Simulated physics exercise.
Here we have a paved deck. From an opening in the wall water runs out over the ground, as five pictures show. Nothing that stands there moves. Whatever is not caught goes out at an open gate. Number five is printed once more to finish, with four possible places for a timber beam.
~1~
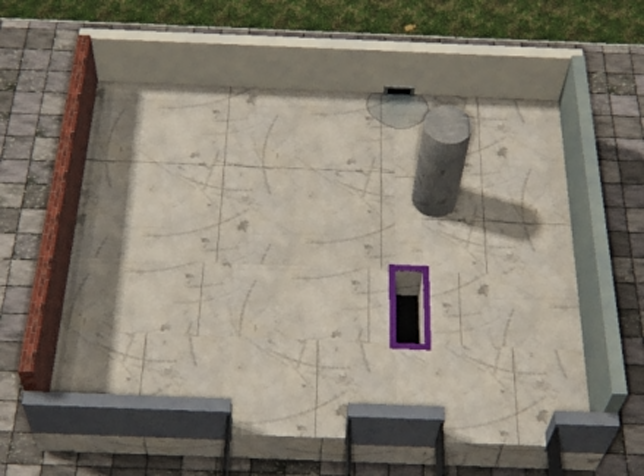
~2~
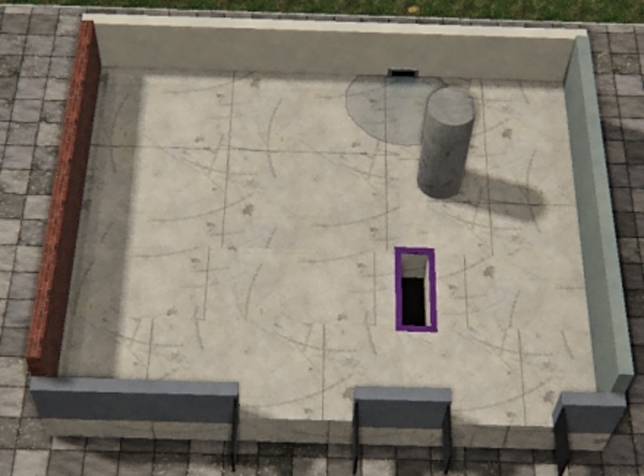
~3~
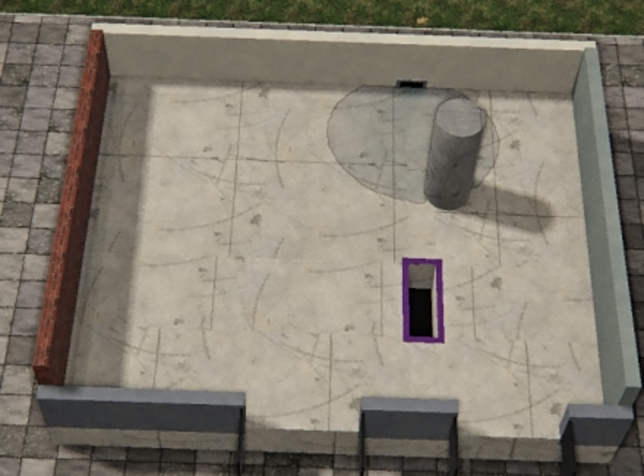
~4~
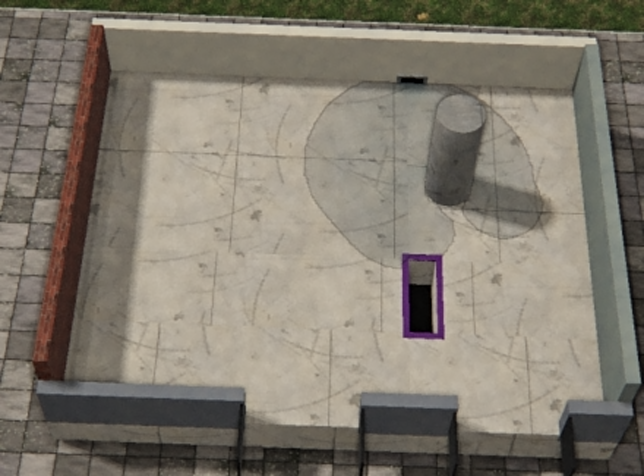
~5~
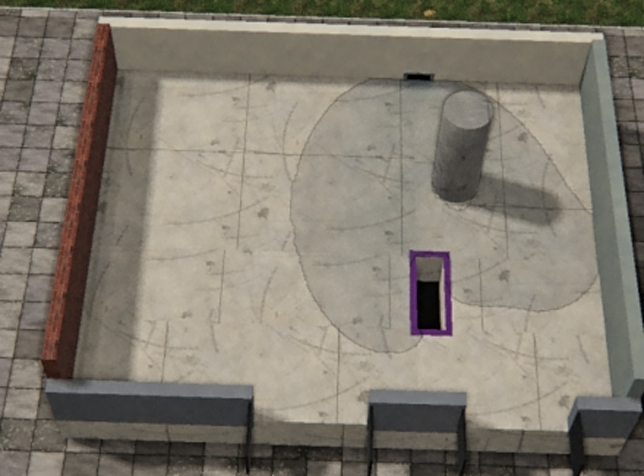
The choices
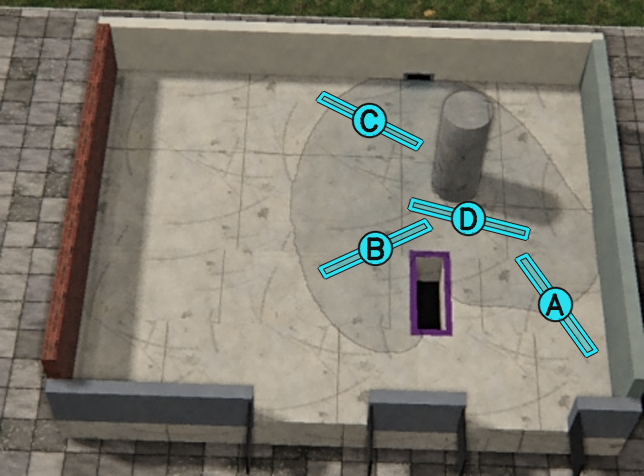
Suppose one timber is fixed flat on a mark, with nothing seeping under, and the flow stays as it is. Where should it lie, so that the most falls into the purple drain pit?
Take A.
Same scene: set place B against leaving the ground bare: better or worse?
Place B is worse.
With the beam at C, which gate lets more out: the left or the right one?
The right one.
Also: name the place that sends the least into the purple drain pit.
B.
On the marked copy, A from (521, 257) to (591, 352); B from (322, 272) to (427, 224); C from (321, 96) to (418, 145); D from (411, 204) to (526, 233).
Choosing A, about 26 % of the stream runs into the purple drain pit, about 74 % out by the gates.
Choosing B, about 5 % of the stream runs into the purple drain pit, about 91 % out by the gates.
Choosing C, about 13 % of the stream runs into the purple drain pit, about 84 % out by the gates.
Choosing D, about 16 % of the stream runs into the purple drain pit, about 83 % out by the gates.
